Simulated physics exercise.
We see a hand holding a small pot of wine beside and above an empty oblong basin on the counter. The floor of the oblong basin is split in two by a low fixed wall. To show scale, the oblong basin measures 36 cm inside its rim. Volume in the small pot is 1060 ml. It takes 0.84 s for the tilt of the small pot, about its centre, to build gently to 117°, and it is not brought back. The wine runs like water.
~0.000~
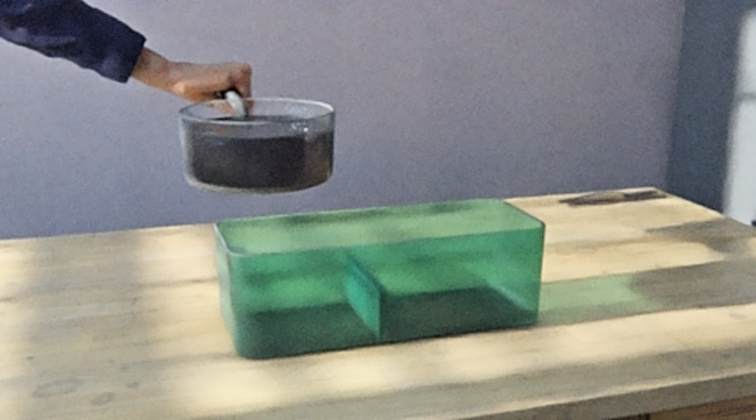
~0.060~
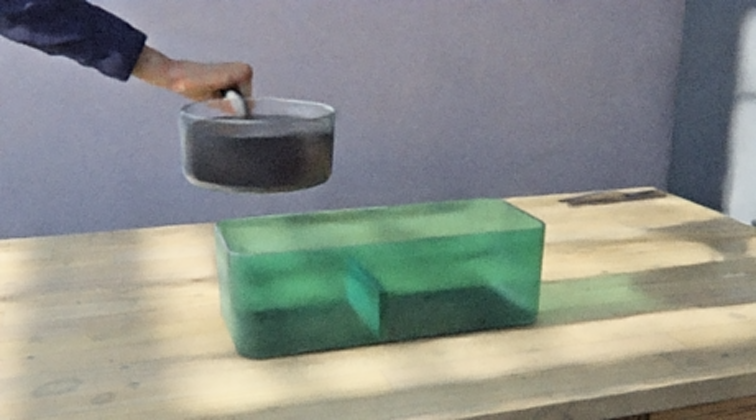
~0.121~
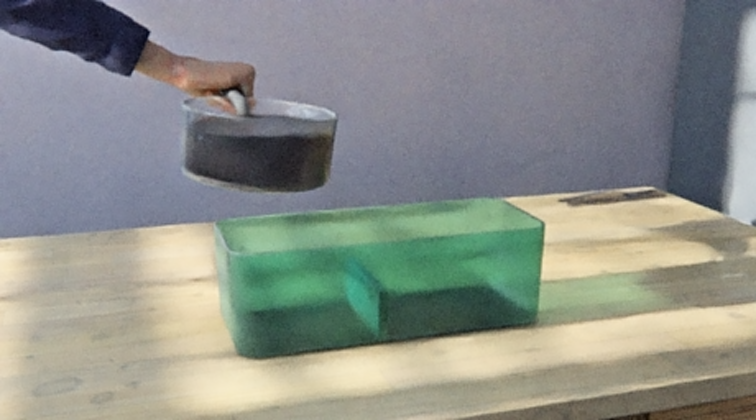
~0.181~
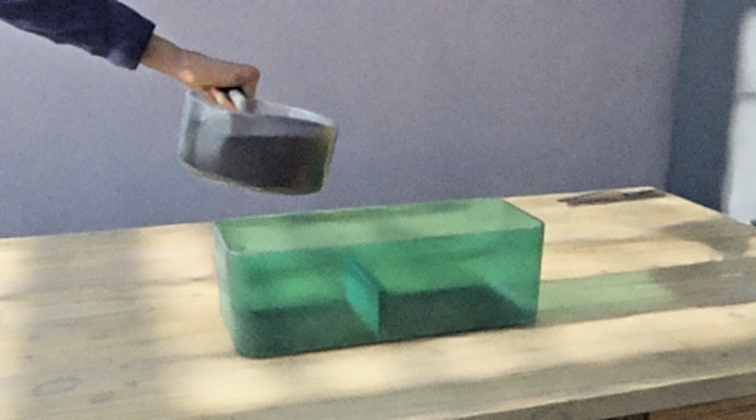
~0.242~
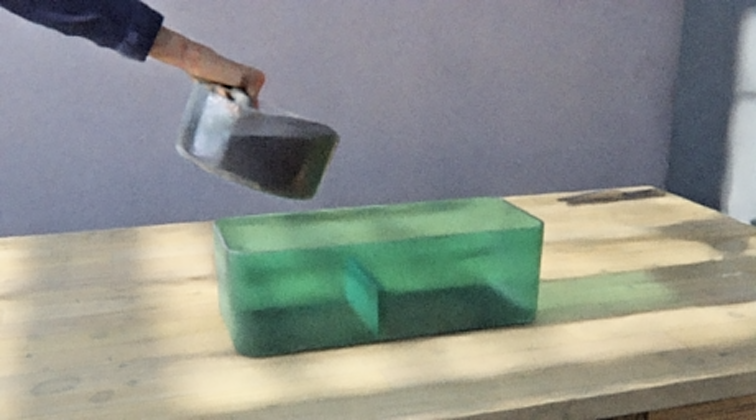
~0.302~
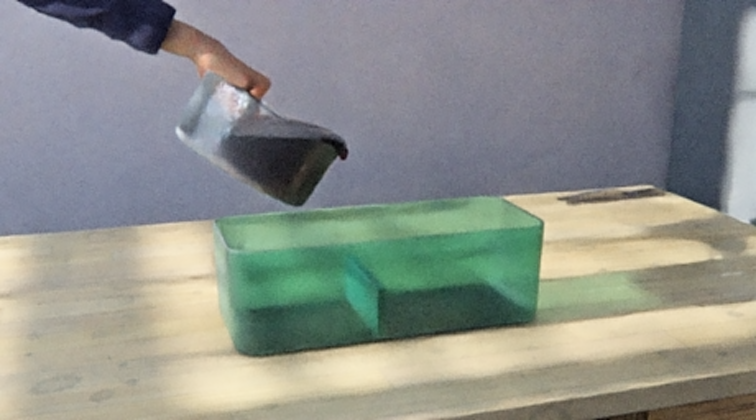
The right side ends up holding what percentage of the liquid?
About 45 in every hundred parts.
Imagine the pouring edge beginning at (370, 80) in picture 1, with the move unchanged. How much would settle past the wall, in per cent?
75 %.
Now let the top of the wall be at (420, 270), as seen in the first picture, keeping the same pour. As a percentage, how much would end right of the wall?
Around 10 %, I'd say.
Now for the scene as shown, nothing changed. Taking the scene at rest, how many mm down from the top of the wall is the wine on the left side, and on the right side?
On the left it's about 30 mm; on the right, about 36 mm.
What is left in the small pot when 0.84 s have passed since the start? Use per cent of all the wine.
Close to 2 percent of the whole amount.
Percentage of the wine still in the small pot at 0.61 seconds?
Remaining: Near 20 % of the total.
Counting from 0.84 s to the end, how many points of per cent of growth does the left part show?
About 5 percent, give or take.
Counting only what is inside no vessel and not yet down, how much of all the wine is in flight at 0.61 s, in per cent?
Close to 20 per cent, I'd say.
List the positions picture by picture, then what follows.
In the first frame, tilt 0°; pouring edge (331, 109); surface from (183, 131) to (328, 123); the oblong basin's rim runs from (222, 240) to (524, 213); the wall's top is at (366, 275).
In the second frame, tilt 1°; pouring edge (332, 110); surface from (184, 129) to (328, 124).
In the third frame, tilt 6°; pouring edge (333, 115); surface from (184, 127) to (329, 125).
In the fourth frame, tilt 13°; pouring edge (335, 124); surface from (185, 126) to (330, 126).
In the fifth frame, tilt 22°; pouring edge (336, 136); surface from (182, 126) to (335, 129).
In the sixth frame, tilt 34°; pouring edge (334, 151); surface from (180, 123) to (323, 138); 5 per cent is over the edge.
By 0.61 s the tilt is 97° and 19 per cent is still to pour, 20 is left of the wall and 40 right of it.
By 0.84 s the tilt is 117° and 2 per cent is still to pour, 46 is left of the wall and 42 right of it.
By 1.08 s the tilt is 117° and 0 per cent is still to pour, 51 is left of the wall and 45 right of it.
By 1.34 s the tilt is 117° and 0 per cent is still to pour, 51 is left of the wall and 45 right of it.
At rest 51 per cent lies left of the wall, 45 right of it and 4 outside.
